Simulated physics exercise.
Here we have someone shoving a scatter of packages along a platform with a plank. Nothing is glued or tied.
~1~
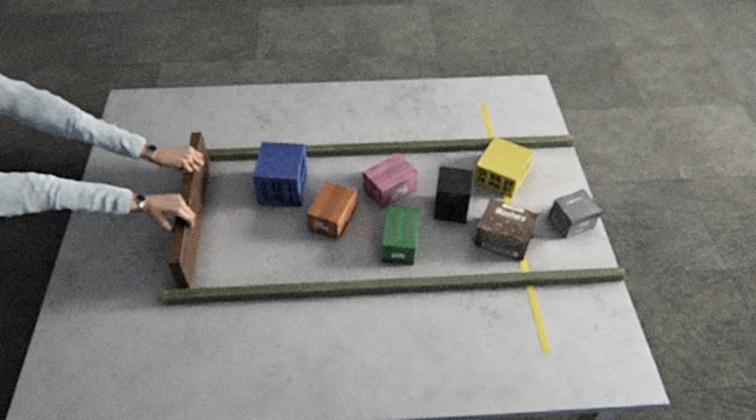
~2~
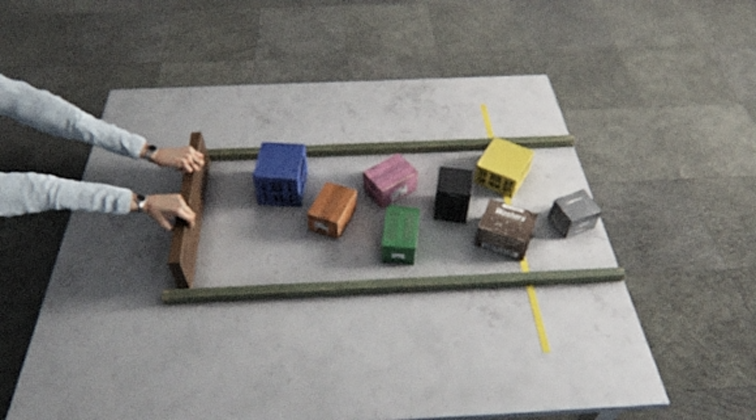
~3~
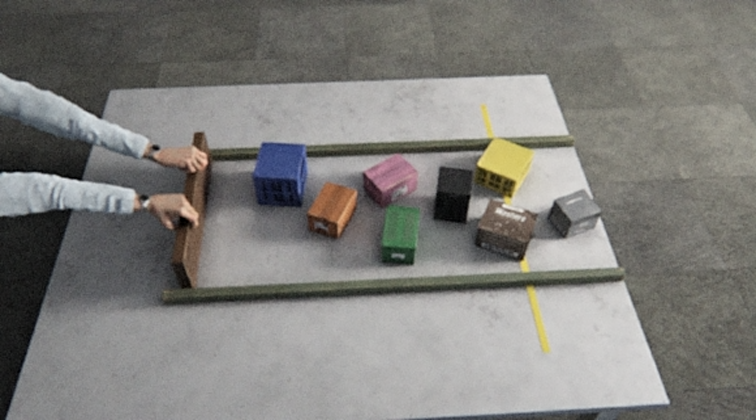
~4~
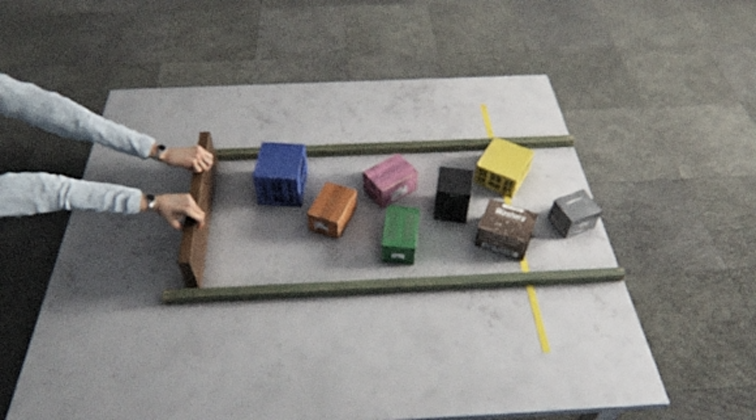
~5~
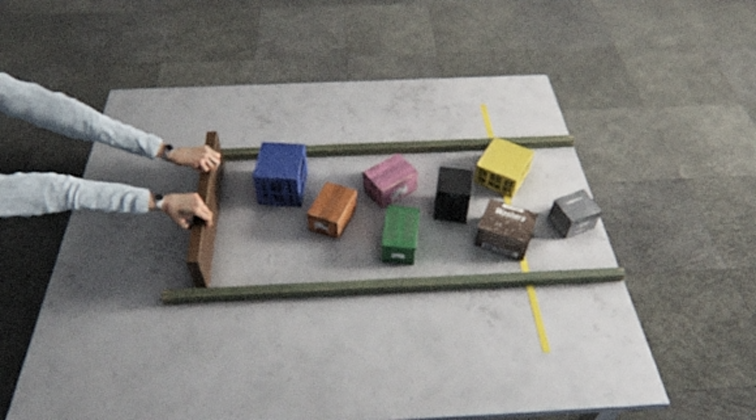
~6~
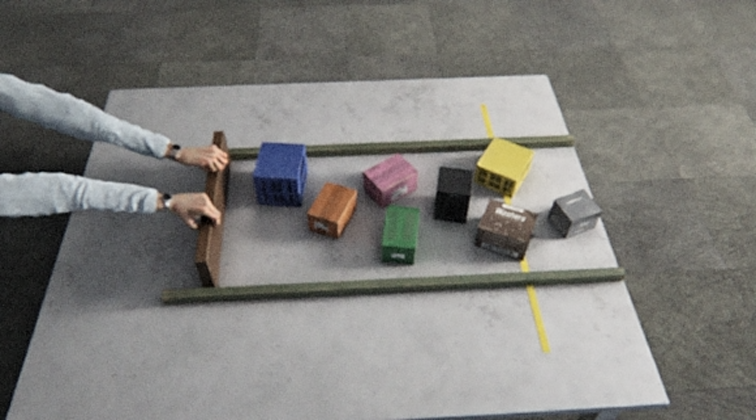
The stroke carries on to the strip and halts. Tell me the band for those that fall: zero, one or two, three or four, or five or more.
The number that fall off is one or two.
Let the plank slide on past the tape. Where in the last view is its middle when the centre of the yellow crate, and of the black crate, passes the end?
About (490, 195), and (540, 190) for the other.
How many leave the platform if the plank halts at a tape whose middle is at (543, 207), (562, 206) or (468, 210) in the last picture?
It would be 5, 5 and 0.
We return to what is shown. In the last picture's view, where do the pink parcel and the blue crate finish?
The pink parcel at (571, 177), the blue crate at (524, 160).
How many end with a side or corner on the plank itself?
It touches 3.
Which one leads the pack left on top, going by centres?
The brown box.
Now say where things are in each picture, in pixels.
The first frame shows grey box (575, 214); yellow crate (504, 167); brown box (506, 229); plank (191, 207); tape (510, 209).
The second frame shows yellow crate (504, 167); blue crate (281, 174).
The third frame shows brown box (506, 229); black crate (453, 195).
The fourth frame shows grey box (575, 214); orange parcel (333, 210).
The fifth frame shows yellow crate (504, 167); plank (208, 207).
The sixth frame shows grey box (575, 214); yellow crate (504, 167); brown box (506, 229); plank (215, 206); tape (510, 209).
Early on, none off yet; grey box at rest near (575, 214); yellow crate at rest near (504, 167); brown box at rest near (506, 229).
Finally, the number that fall off is one or two; lost, yellow crate and grey box.
